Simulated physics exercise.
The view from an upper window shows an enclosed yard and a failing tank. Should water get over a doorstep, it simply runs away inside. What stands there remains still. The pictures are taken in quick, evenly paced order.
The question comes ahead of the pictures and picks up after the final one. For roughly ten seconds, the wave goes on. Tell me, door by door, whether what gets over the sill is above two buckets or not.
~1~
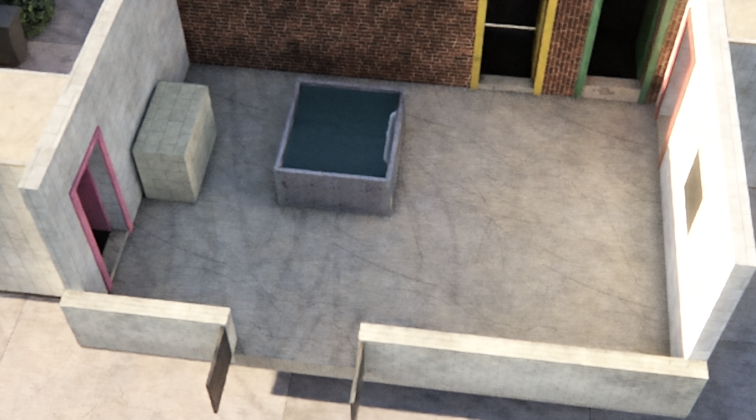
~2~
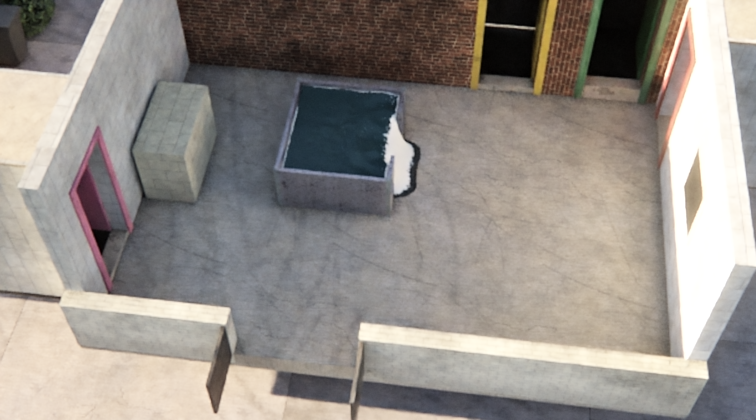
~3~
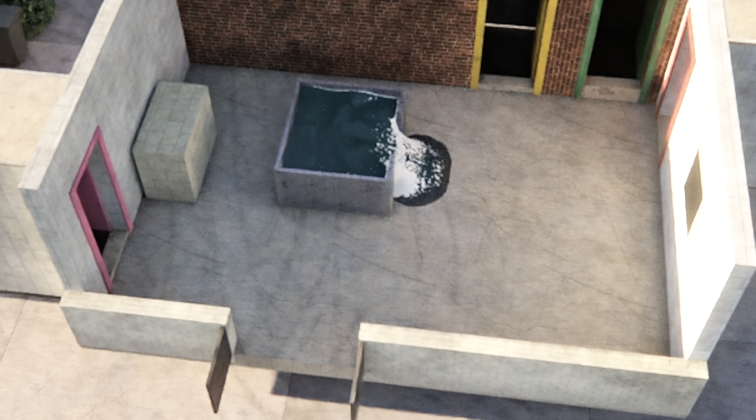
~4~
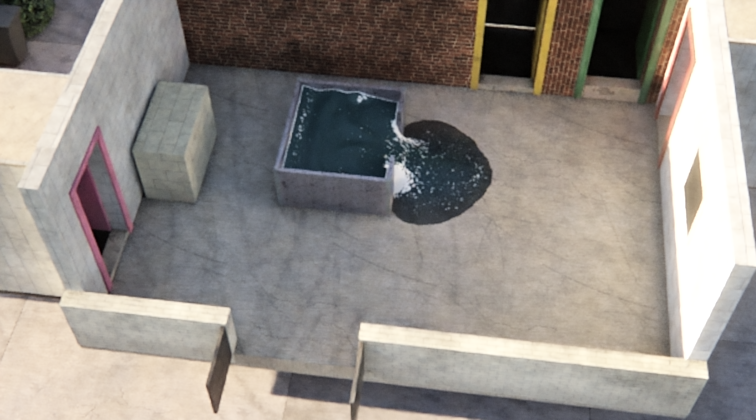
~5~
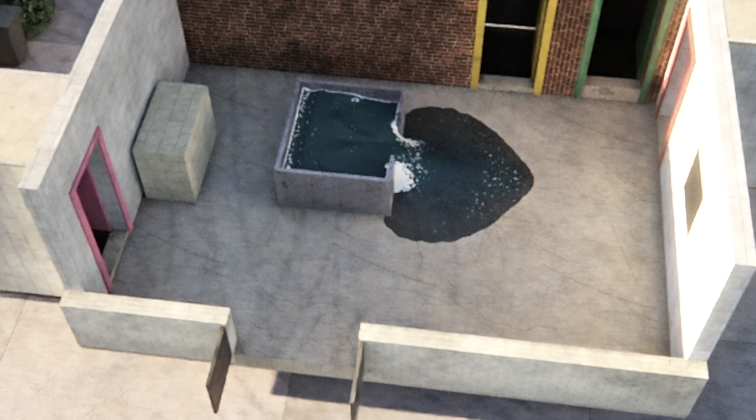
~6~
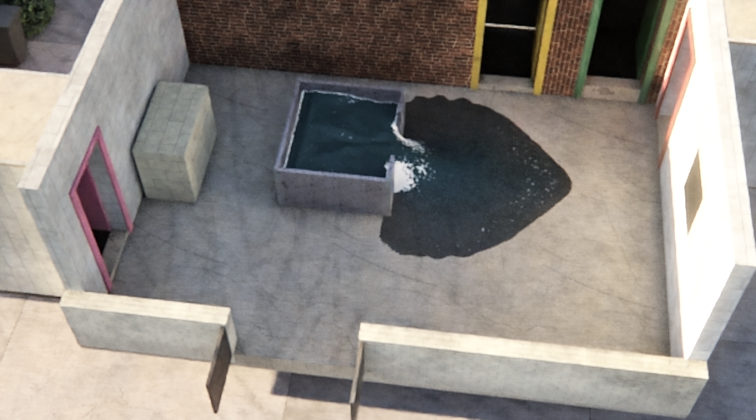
Outcome: I expect the pink door to let through an acceptable amount, I expect the green door to let through an acceptable amount, I expect the yellow door to let through an acceptable amount, I expect the red door to let through too much.
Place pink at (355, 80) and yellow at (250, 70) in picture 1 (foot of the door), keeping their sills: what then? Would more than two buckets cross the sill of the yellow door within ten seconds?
Well, the yellow door doesn't reach it.
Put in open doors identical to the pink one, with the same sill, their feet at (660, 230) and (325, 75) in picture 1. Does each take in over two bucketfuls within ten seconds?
Result: First overshoots, second undershoots.
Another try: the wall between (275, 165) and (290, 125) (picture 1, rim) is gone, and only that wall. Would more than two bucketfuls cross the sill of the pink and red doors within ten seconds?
Lab note: Pink door above the mark, red door below the mark.
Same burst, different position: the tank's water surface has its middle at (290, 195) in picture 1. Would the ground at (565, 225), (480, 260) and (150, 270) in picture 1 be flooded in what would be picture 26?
One after the other: Reached, reached, untouched.
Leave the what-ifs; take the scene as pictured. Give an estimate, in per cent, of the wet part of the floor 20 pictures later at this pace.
Around 45 percent of it.
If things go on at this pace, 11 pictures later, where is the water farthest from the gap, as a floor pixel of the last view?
The front should reach about (662, 361).
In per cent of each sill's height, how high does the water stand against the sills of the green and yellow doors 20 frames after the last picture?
Roughly 60 % and 70 %, respectively.
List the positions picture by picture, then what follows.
In the first frame, still water in the water tank at (342, 131).
In the second frame, water pours out at (394, 158) and has run to (409, 145).
In the third frame, the front is at (440, 148), out from the gap at (394, 158).
In the fourth frame, water pours out at (394, 159) and has run to (485, 167).
In the fifth frame, water pours out at (394, 158) and has run to (528, 177).
In the sixth frame, water pours out at (394, 158) and has run to (564, 189).
A moment on, water covers 35 % of the floor; the pink door not reached, the green door not reached, the yellow door wet at the sill, nothing in, the red door wet at the sill, nothing in.
Next, water covers 45 % of the floor; the pink door not reached, the green door wet at the sill, nothing in, the yellow door under two buckets in, the red door under two buckets in.
Then, water covers 45 % of the floor; the pink door not reached, the green door wet at the sill, nothing in, the yellow door under two buckets in, the red door over two buckets in.
Later, water covers 60 % of the floor; the pink door not reached, the green door wet at the sill, nothing in, the yellow door under two buckets in, the red door over two buckets in.
In the end, water covers 90 % of the floor; the pink door wet at the sill, nothing in, the green door wet at the sill, nothing in, the yellow door under two buckets in, the red door over two buckets in.
